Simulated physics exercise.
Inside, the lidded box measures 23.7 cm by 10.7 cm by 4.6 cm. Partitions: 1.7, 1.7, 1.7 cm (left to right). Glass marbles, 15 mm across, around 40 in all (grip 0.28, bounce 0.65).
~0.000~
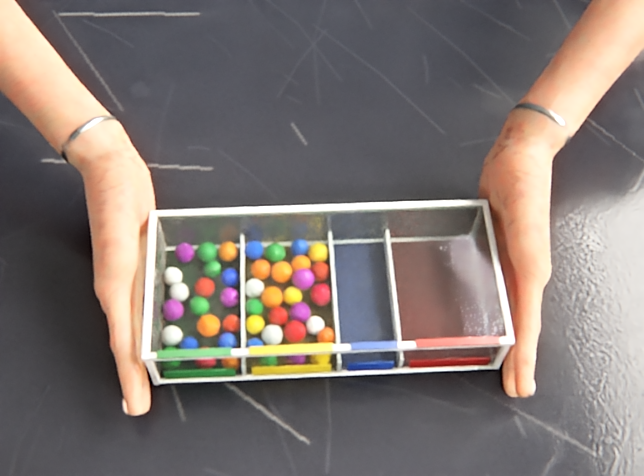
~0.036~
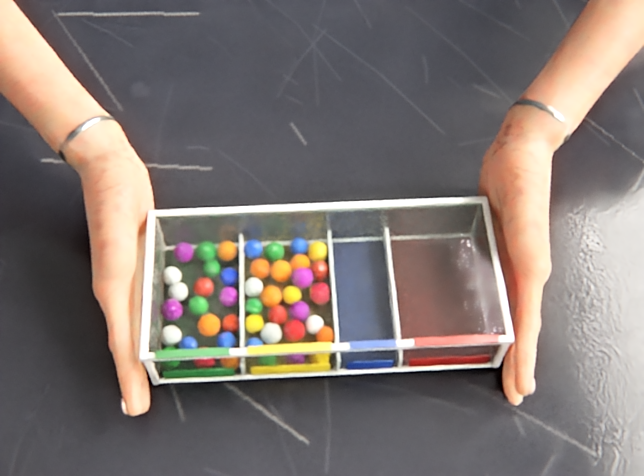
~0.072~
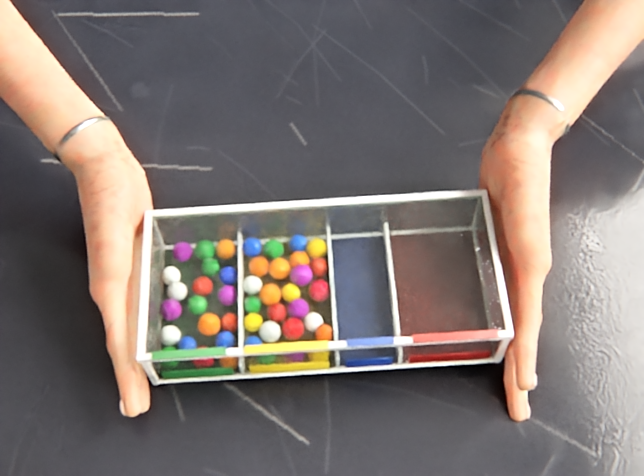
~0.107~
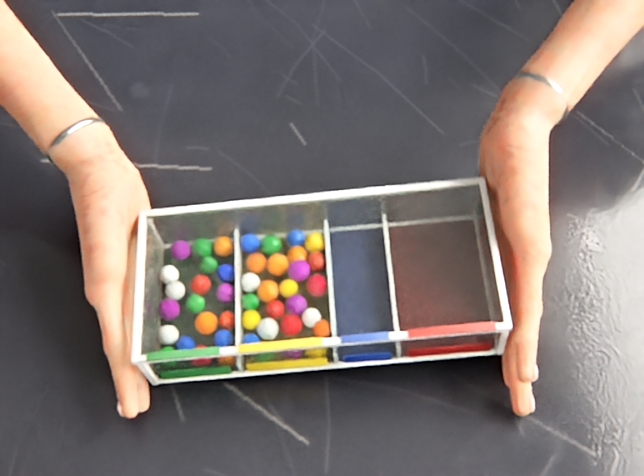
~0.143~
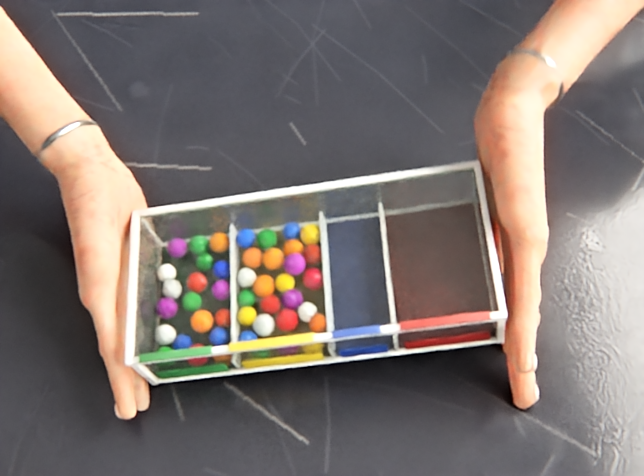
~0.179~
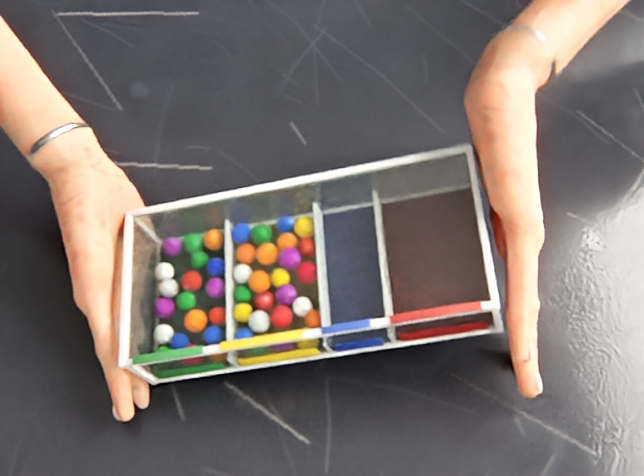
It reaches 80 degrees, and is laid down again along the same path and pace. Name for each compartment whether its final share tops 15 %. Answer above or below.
Red below, blue below, green above, yellow above.
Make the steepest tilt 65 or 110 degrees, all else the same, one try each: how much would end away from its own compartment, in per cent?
Some 0 and 50 per cent.
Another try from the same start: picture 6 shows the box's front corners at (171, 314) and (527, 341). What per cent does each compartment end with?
Red 50, blue 20, green 0, yellow 25.
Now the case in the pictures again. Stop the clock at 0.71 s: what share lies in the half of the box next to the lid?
Some 0 per cent.
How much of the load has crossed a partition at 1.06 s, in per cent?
About 30 per cent.
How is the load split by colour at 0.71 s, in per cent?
Red 0, blue 0, green 45, yellow 55.
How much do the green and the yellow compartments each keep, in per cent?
Green 75; yellow 25.
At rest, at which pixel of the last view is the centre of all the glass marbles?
Near (211, 318).
After 0.71 s, tilt 79 degrees; green 45 %, yellow 55 %.
Then, at 1.06 s, tilt 34 degrees; green 75 %, yellow 25 %.
After 1.51 s, tilt 0 degrees; green 75 %, yellow 25 %.
In the end, at 2.1 s, red 0 %, blue 0 %, green 75 %, yellow 25 %.
